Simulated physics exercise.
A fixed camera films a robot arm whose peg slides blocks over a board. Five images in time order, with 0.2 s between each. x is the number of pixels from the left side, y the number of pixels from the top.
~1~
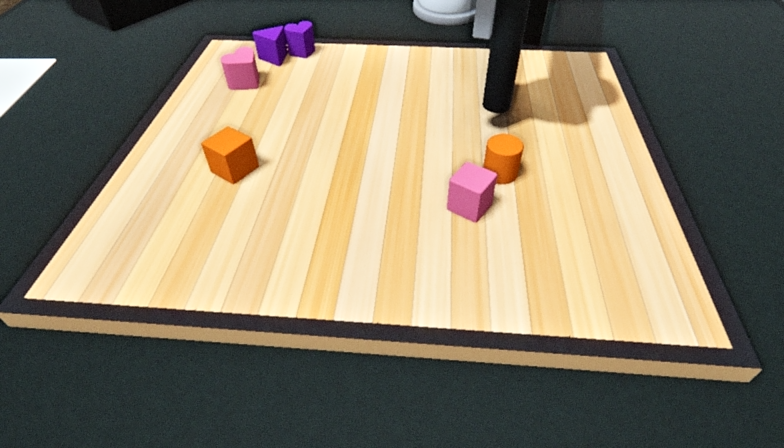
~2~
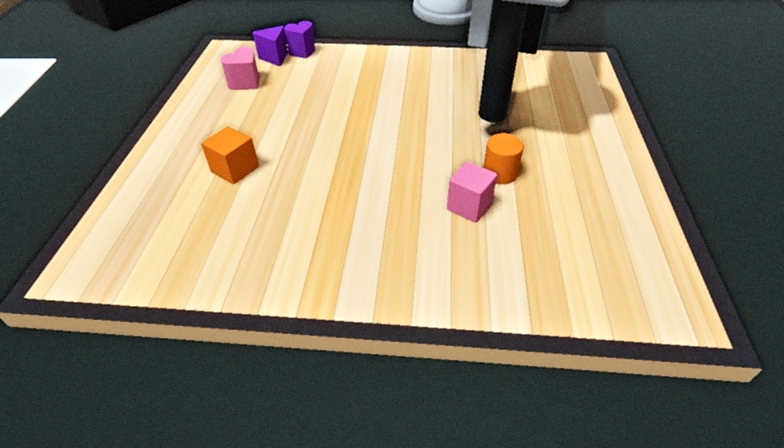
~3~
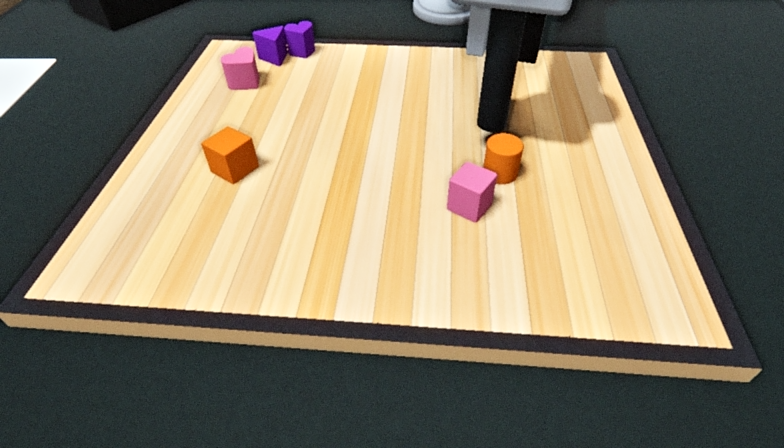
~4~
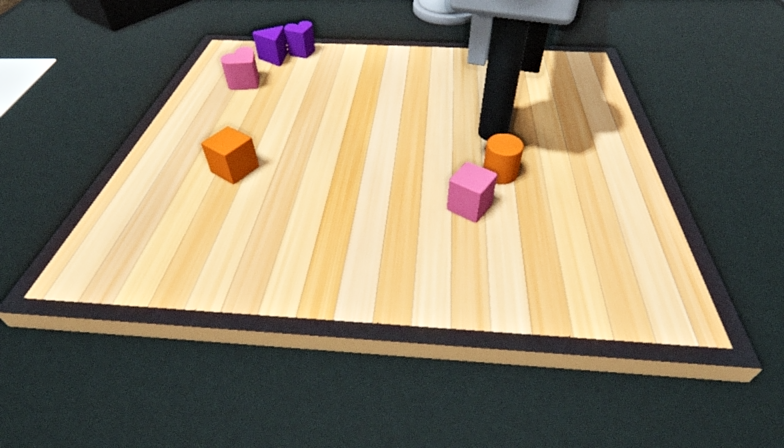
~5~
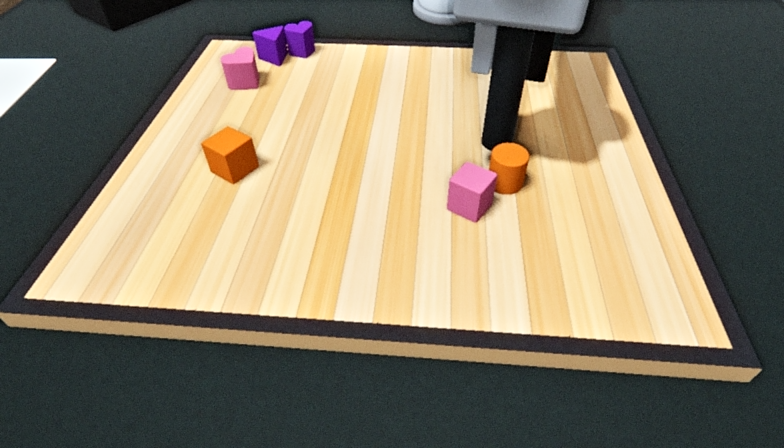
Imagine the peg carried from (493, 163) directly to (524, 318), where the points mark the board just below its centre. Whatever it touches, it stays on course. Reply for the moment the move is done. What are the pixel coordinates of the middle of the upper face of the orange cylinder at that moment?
The middle of its upper face should be somewhere near (561, 226).
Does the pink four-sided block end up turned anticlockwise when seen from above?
Short answer: No.
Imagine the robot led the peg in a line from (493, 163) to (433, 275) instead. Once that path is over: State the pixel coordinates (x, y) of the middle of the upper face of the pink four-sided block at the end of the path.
My best guess is (422, 276).
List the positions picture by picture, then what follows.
Peg's lower end at (496, 106); pink four-sided block at (474, 176); orange cylinder at (506, 143), in the first picture.
Peg at (493, 115); blocks still, in the second picture.
Peg at (491, 124); blocks still, in the third picture.
Peg at (493, 134); blocks still, in the fourth picture.
Peg at (497, 143); pink four-sided block at (474, 176); orange cylinder at (511, 153), in the fifth picture.
On the path given first. One third of the way, peg at (506, 186); pink four-sided block at (473, 181), turned 25° clockwise; orange cylinder at (536, 195).
Two thirds of the way, peg at (518, 237); pink four-sided block at (473, 186), turned 50° clockwise; orange cylinder at (561, 226).
At the end, peg at (530, 299); pink four-sided block at (473, 186), turned 50° clockwise; orange cylinder at (561, 226).
